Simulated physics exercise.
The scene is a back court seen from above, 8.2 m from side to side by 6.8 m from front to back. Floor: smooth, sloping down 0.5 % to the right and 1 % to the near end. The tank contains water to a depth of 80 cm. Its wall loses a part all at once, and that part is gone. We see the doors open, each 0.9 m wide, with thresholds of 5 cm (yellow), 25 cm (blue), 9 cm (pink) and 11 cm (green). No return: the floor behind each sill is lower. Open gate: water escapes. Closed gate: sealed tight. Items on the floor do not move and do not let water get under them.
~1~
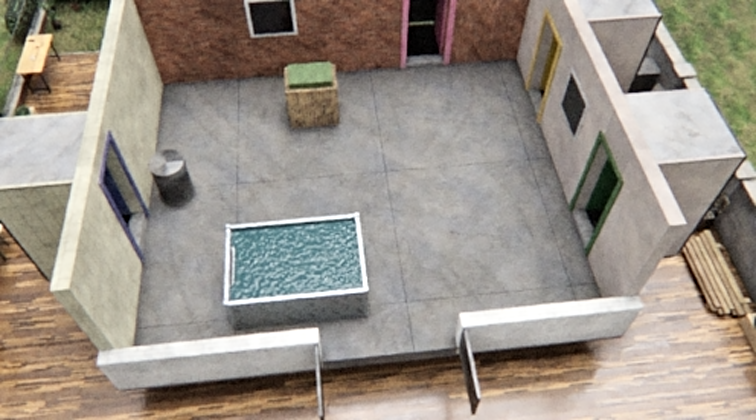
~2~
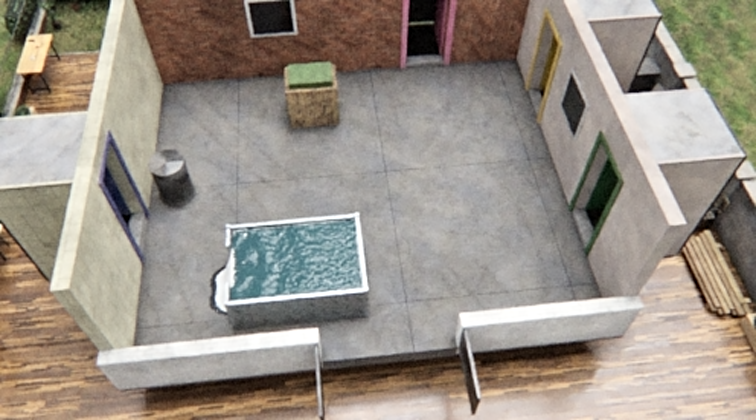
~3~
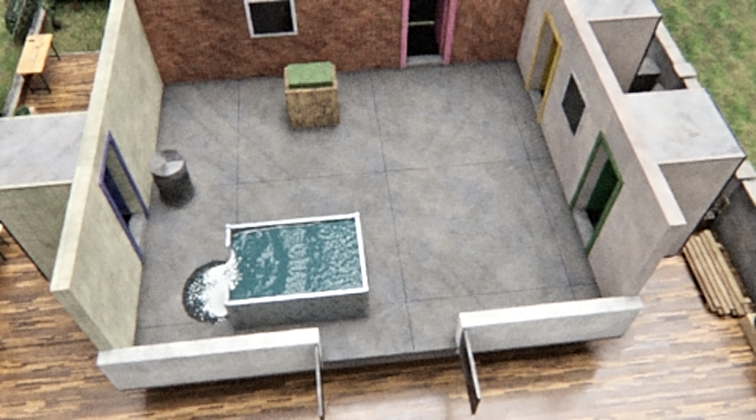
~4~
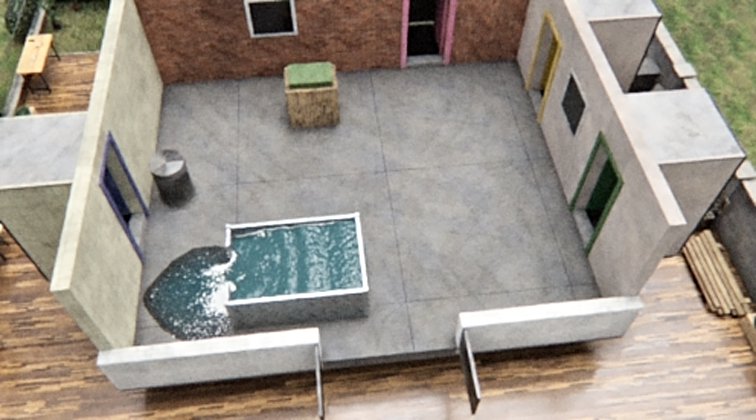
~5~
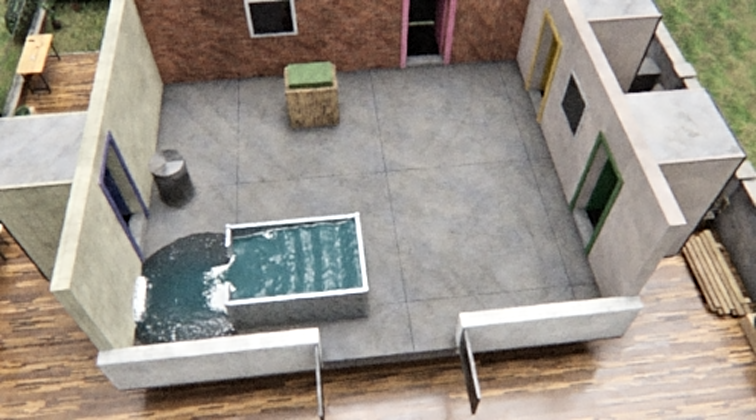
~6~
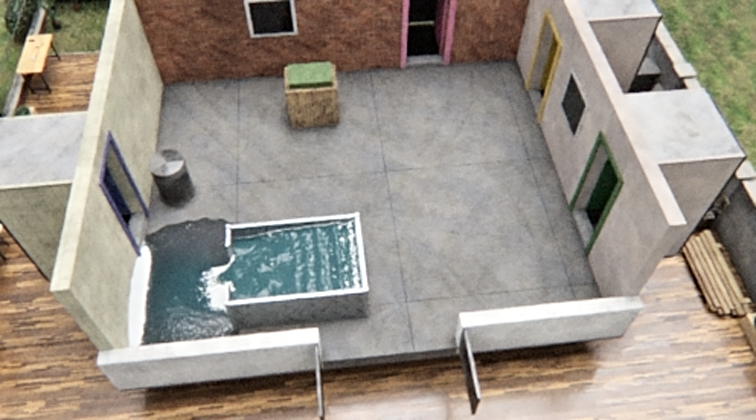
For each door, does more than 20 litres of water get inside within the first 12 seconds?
Door by door: The yellow door, no; the blue door, no; the pink door, no; the green door, no.
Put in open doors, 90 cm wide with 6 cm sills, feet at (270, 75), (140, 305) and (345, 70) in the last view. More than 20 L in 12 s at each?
Result in order - not enough, more than that, not enough.
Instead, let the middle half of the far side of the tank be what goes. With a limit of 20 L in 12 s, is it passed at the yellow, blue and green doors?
Yellow exceeds; blue falls short; green falls short.
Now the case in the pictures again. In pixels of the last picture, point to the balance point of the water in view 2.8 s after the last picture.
Around (245, 268).
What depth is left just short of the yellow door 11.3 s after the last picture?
Close to 6.0 cm of depth.
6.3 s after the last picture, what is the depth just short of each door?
Readings (cm): Yellow = 0; blue = 14; pink = 1; green = 4.
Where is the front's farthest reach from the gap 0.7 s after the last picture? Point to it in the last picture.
I'd mark it close to (154, 167).
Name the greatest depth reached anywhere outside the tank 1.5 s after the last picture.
Up to near 42 cm.
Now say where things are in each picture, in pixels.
Still water, 80 cm deep, in the tank at (295, 260), in the first frame.
The front is at (222, 272), 0.5 m from the gap at (235, 280); 0.2 m2 of floor is under water; 80 cm left at the back of the tank, in the second frame.
Water pours out at (235, 282) and has run 0.9 m, to (188, 289); typically 12 cm deep outside, 80 cm at the tank's back, in the third frame.
Water pours out at (236, 282) and has run 1.6 m, to (150, 293); typically 7 cm deep outside, 80 cm at the tank's back, in the fourth frame.
Water pours out at (236, 282) and has run 1.8 m, to (143, 268); typically 6 cm deep outside, 78 cm at the tank's back, in the fifth frame.
Water pours out at (235, 282) and has run 2.2 m, to a hidden place; typically 5 cm deep outside, 70 cm at the tank's back, in the sixth frame.
Then, 0.7 s after the last picture water covers 10 % of the floor and is deepest (49 cm) near (131, 367); yellow door not reached, blue door 24 cm at the sill, 0 L in, pink door not reached, green door not reached.
Then, 1.5 s after the last picture water covers 15 % of the floor and is deepest (42 cm) near (131, 367); yellow door not reached, blue door 21 cm at the sill, 1 L in, pink door not reached, green door not reached.
Then, 2.8 s after the last picture water covers 40 % of the floor and is deepest (28 cm) near (232, 291); yellow door not reached, blue door 19 cm at the sill, 2 L in, pink door not reached, green door not reached.
Then, 6.3 s after the last picture water covers 80 % of the floor and is deepest (17 cm) near (131, 367); yellow door not reached, blue door 14 cm at the sill, 2 L in, pink door not reached, green door 4 cm at the sill, 0 L in.
Then, 11.3 s after the last picture water covers 95 % of the floor and is deepest (10 cm) near (131, 367); yellow door 6 cm at the sill, 2 L in, blue door 6 cm at the sill, 2 L in, pink door 1 cm at the sill, 0 L in, green door 7 cm at the sill, 0 L in.
